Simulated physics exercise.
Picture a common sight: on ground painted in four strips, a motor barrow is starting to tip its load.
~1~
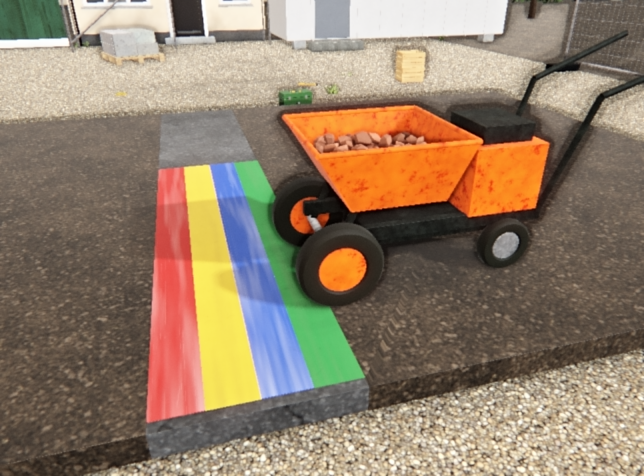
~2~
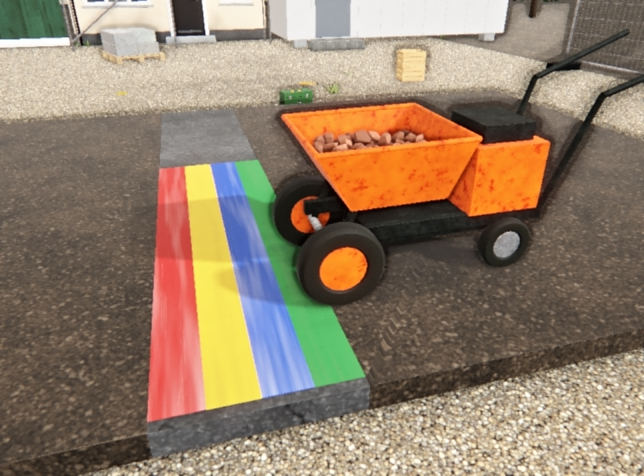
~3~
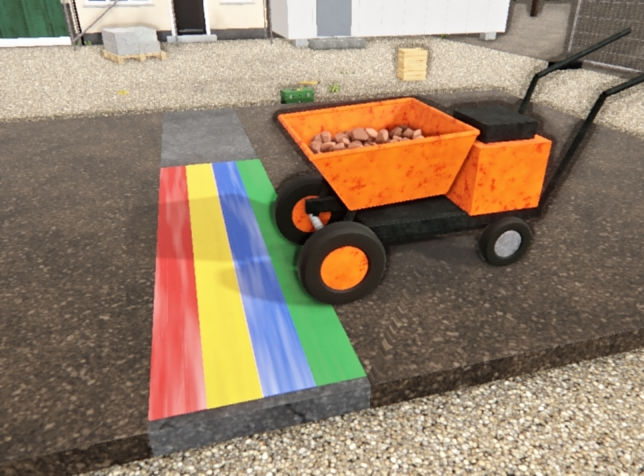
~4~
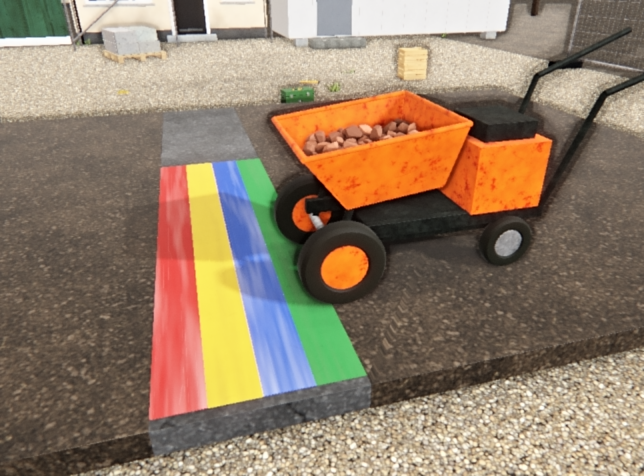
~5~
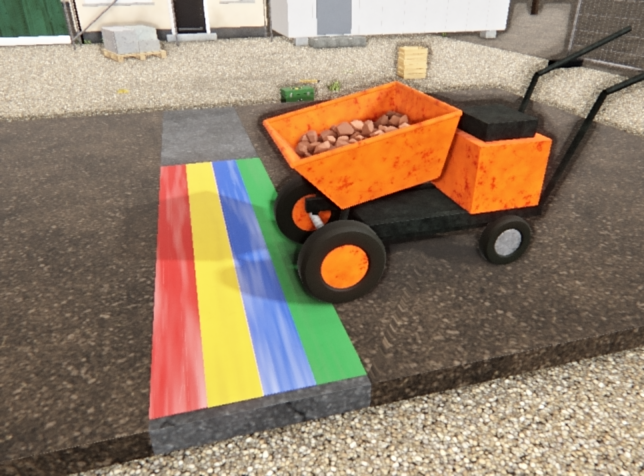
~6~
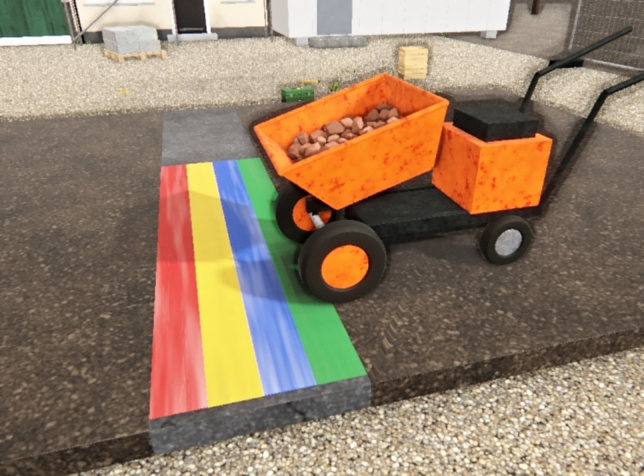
An orange skip filled with reddish lumps of rubble sits level on a parked motor barrow, beside ground painted in red, yellow, blue and green strips. It then tilts forward to the left, slightly at first and then clearly, its rear rising while the barrow's wheels stay still.
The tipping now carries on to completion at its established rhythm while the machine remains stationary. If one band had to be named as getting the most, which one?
I would name red.
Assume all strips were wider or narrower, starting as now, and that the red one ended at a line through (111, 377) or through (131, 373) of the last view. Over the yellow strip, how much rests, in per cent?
First case 50 per cent, second case 40 per cent.
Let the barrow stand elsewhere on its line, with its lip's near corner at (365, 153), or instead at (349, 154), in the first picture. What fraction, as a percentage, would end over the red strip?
Around 20 % the first time and around 30 % the second.
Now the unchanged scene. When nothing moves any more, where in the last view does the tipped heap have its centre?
Roughly pixel (185, 285).
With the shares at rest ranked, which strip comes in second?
Yellow is second.
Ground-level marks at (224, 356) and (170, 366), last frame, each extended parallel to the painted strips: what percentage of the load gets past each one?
Result, first then second: 80 %, 30 %.
Soon after the last picture, skip tipped steeply; all in the skip.
A little later, skip tipped right over; nearly all in the skip; a small part over the yellow strip; a stray few over the red strip.
Later still, skip tipped right over; about a third in the skip; a small part over the yellow strip; about a third over the red strip; a small part off the paint.
By the end, skip tipped right over; a small part in the skip; none over the green strip; a stray few over the blue strip; about a quarter over the yellow strip; about a third over the red strip; about a quarter off the paint.
